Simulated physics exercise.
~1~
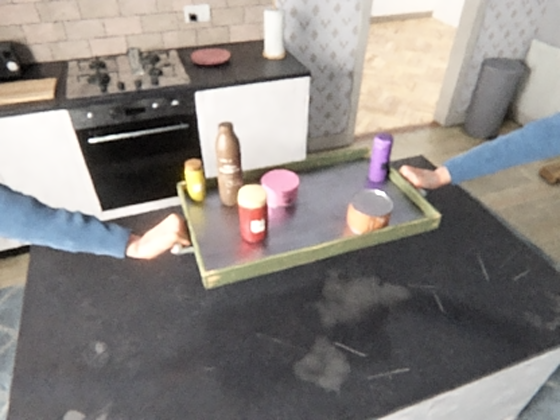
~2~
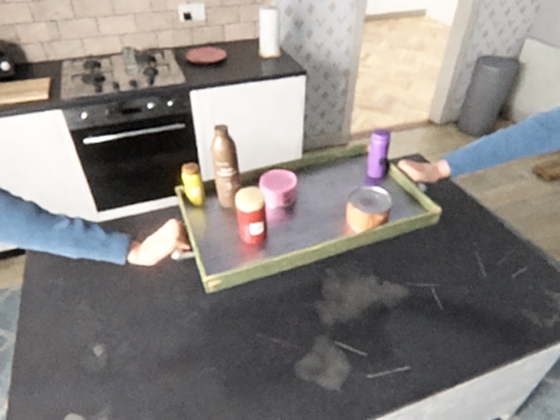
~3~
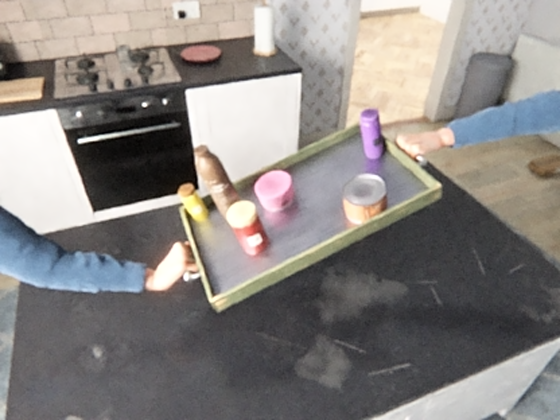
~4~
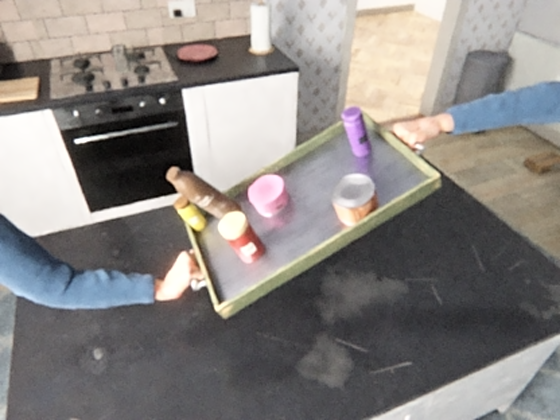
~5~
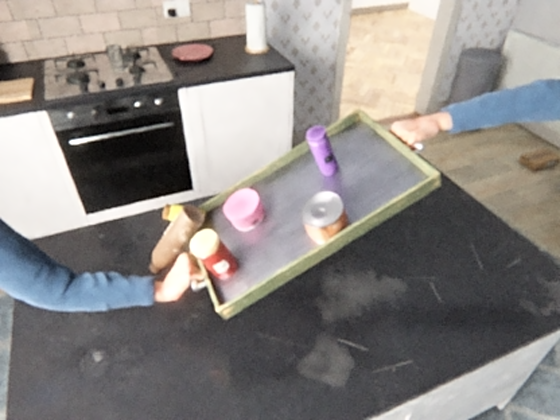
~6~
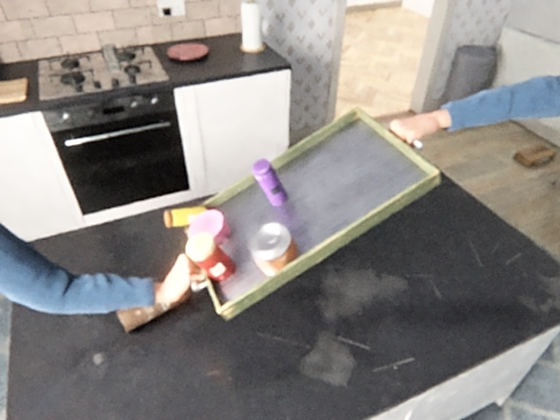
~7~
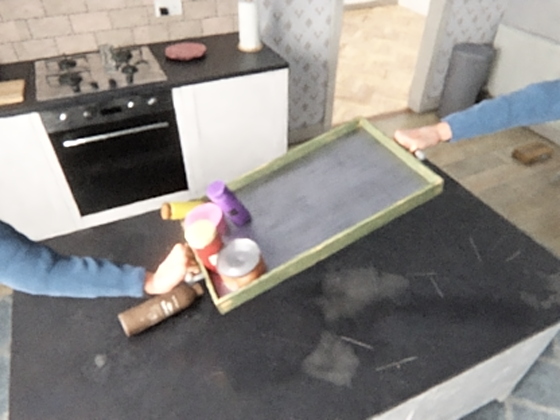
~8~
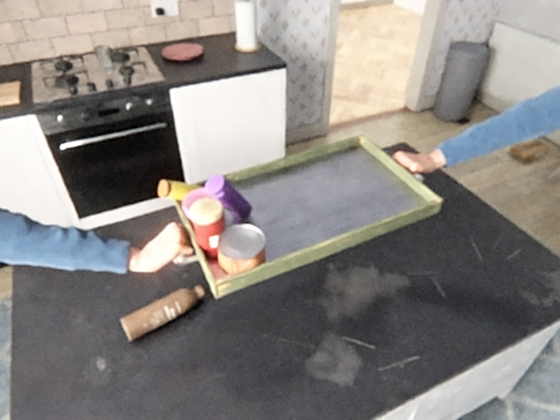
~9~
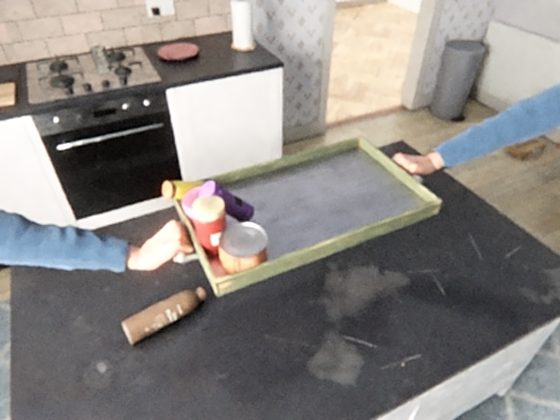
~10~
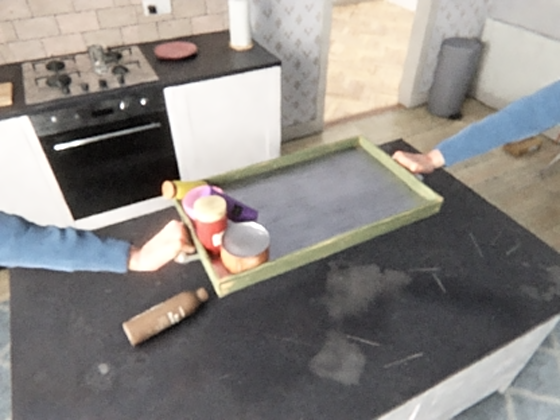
To begin with, two hands hold a green-rimmed tray level above a dark kitchen counter, with a brown bottle, a yellow shaker, a red jar, a pink tub, an orange tub and a purple shaker on it. The left side is then lowered, and the brown bottle leans over. As the tilt steepens, the bottle tumbles off the left edge onto the counter, while the others slide left and the yellow shaker tips over. The hands level the tray again. Finally, the bottle lies on the counter, and both shakers rest toppled among the jar and tubs crowded at the left end.
